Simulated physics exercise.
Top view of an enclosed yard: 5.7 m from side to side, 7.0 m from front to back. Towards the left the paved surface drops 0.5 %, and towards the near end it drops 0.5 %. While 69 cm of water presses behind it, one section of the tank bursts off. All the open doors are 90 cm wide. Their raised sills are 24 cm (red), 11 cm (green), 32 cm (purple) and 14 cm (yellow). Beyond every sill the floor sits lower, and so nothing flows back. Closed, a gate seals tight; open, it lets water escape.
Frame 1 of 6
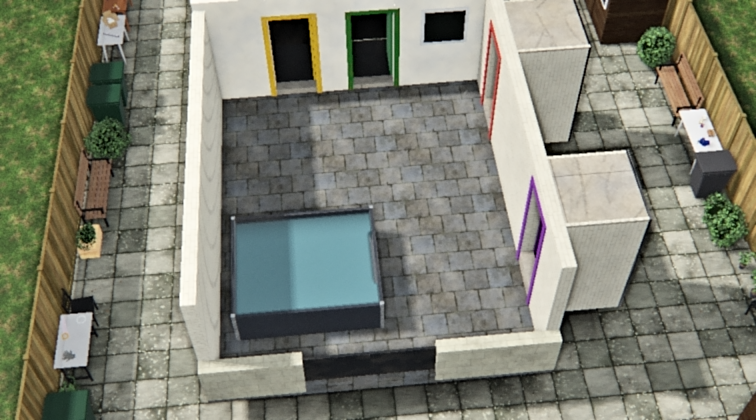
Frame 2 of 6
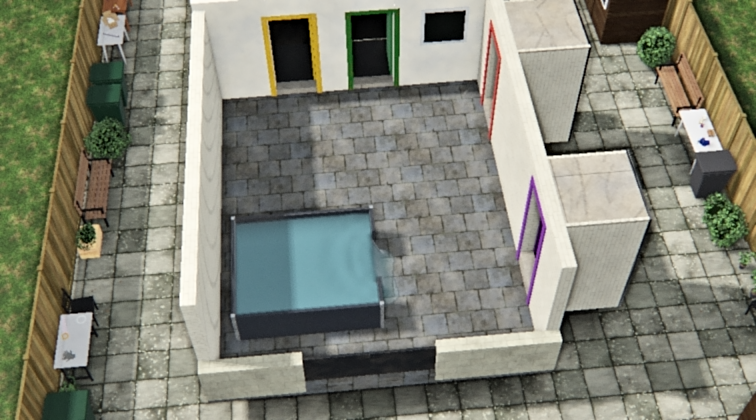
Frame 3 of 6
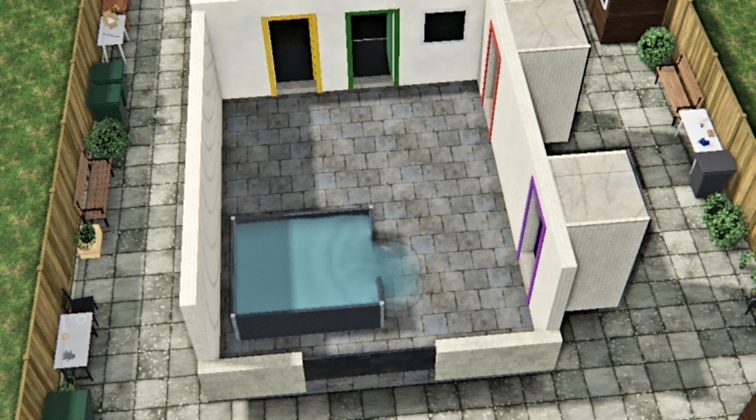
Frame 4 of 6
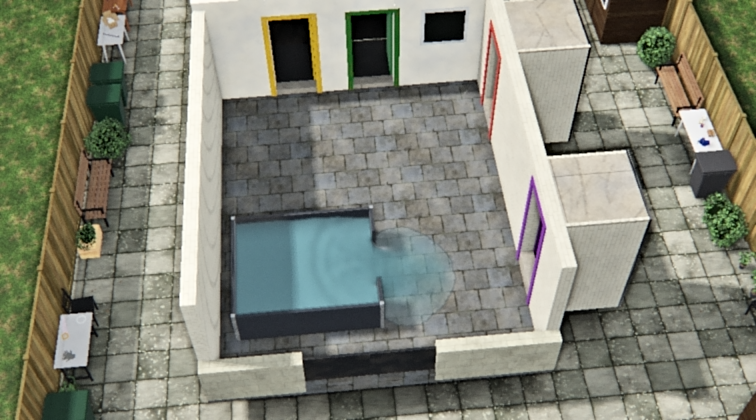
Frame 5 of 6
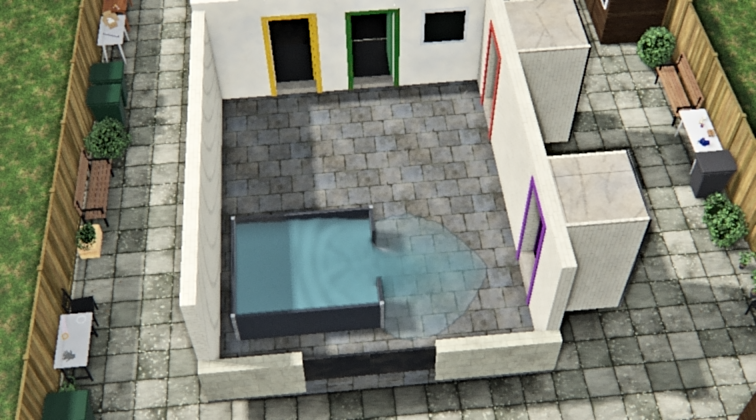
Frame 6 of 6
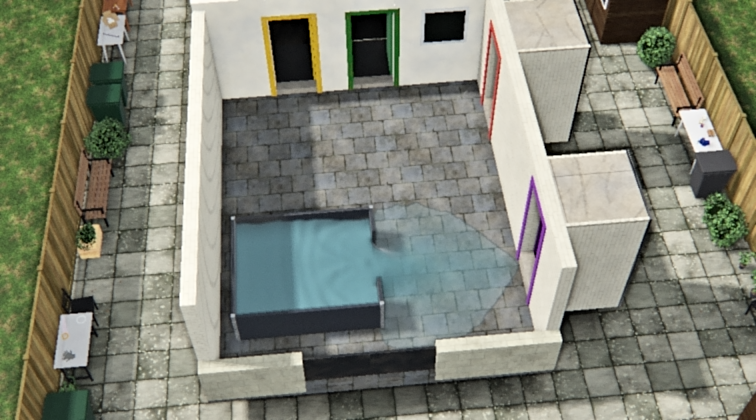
The footage shows a tank of water standing whole in a walled, paved yard with coloured doorways; then its right side opens and water pours out, spreading across the paving in a widening, thinning sheet toward the purple doorway.
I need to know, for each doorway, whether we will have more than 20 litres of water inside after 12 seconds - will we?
One by one: Red door: Beneath the limit, green door: Beneath the limit, purple door: Beneath the limit, yellow door: Beneath the limit.
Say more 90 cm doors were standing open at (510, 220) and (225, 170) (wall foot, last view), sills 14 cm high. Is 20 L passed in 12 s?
Order as listed: Surpassed and respected.
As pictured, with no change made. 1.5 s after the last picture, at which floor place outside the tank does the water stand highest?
That would be near pixel (526, 317).
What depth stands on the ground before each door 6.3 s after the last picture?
In centimetres - red: 8, green: 12, purple: 17, yellow: 6.
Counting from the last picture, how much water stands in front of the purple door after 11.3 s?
It's about 9.5 cm.
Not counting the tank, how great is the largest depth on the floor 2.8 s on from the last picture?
Max depth: About 30 centimetres.
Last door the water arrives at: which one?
Looks like the yellow door.
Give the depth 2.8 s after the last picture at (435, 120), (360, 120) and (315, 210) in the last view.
Reading - approx. 6 / 0 / 0 cm.
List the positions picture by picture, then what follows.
In the first picture, the tank at (305, 262) is whole and still, 69 cm deep.
In the second picture, the front is at (383, 251), 0.6 m from the gap at (375, 269); 0.3 m2 of floor is under water; 69 cm left at the back of the tank.
In the third picture, water pours out at (375, 271) and has run 0.9 m, to (408, 249); typically 12 cm deep outside, 69 cm at the tank's back.
In the fourth picture, water pours out at (375, 271) and has run 1.4 m, to (447, 261); typically 8 cm deep outside, 69 cm at the tank's back.
In the fifth picture, the front is at (479, 261), 2.0 m from the gap at (375, 271); 3.8 m2 of floor is under water; 69 cm left at the back of the tank.
In the sixth picture, water pours out at (375, 271) and has run 2.6 m, to (510, 261); typically 5 cm deep outside, 69 cm at the tank's back.
Then, 0.7 s after the last picture water covers 25 % of the floor and is deepest (40 cm) near (383, 280); red door not reached, green door not reached, purple door 31 cm at the sill, 0 L in, yellow door not reached.
Then, 1.5 s after the last picture water covers 30 % of the floor and is deepest (42 cm) near (526, 317); red door 5 cm at the sill, 0 L in, green door not reached, purple door 32 cm at the sill, 1 L in, yellow door not reached.
Then, 2.8 s after the last picture water covers 45 % of the floor and is deepest (30 cm) near (534, 352); red door 8 cm at the sill, 0 L in, green door 3 cm at the sill, 0 L in, purple door 25 cm at the sill, 4 L in, yellow door not reached.
Then, 6.3 s after the last picture water covers 85 % of the floor and is deepest (23 cm) near (282, 375); red door 8 cm at the sill, 0 L in, green door 12 cm at the sill, 1 L in, purple door 17 cm at the sill, 5 L in, yellow door 6 cm at the sill, 0 L in.
Then, 11.3 s after the last picture water covers 100 % of the floor and is deepest (16 cm) near (220, 381); red door 8 cm at the sill, 0 L in, green door 7 cm at the sill, 2 L in, purple door 10 cm at the sill, 5 L in, yellow door 11 cm at the sill, 0 L in.
